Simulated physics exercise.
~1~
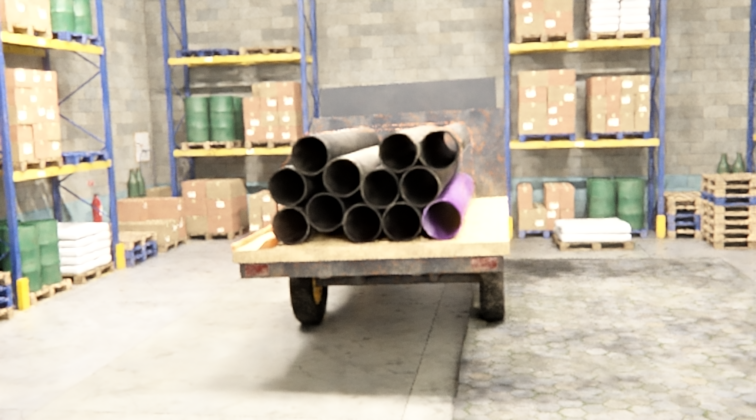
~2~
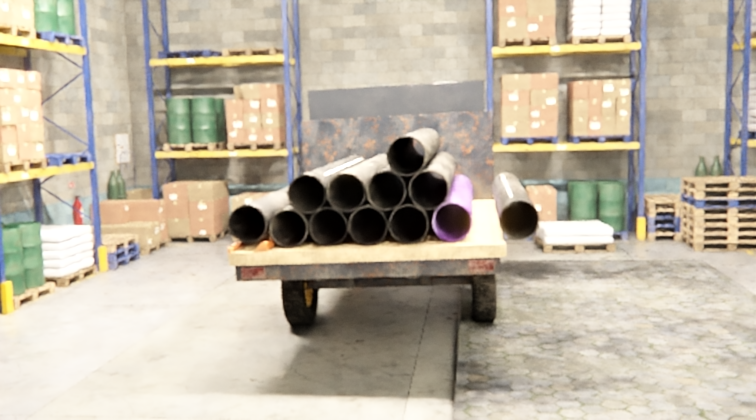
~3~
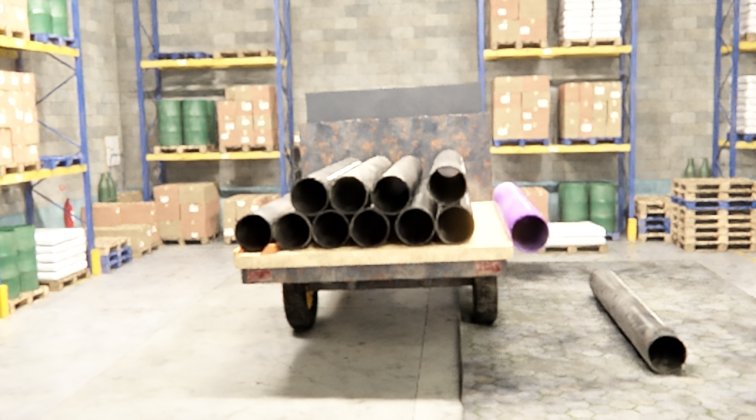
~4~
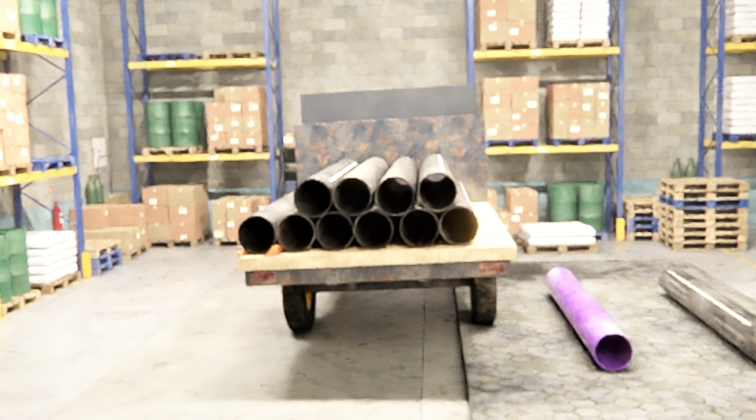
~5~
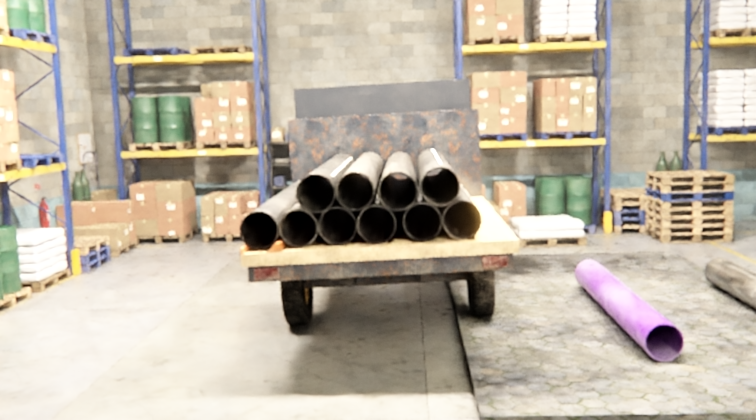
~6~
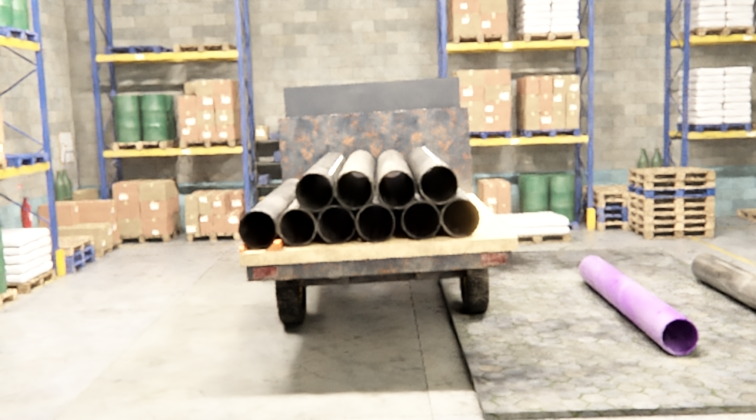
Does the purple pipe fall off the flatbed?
Yes, the purple pipe drops off the right side of the flatbed and ends up on the floor to the right.
Warehouse with stacked pipes slumping on a flatbed, a dark pipe then the purple one dropping off right, the rest staying aboard.
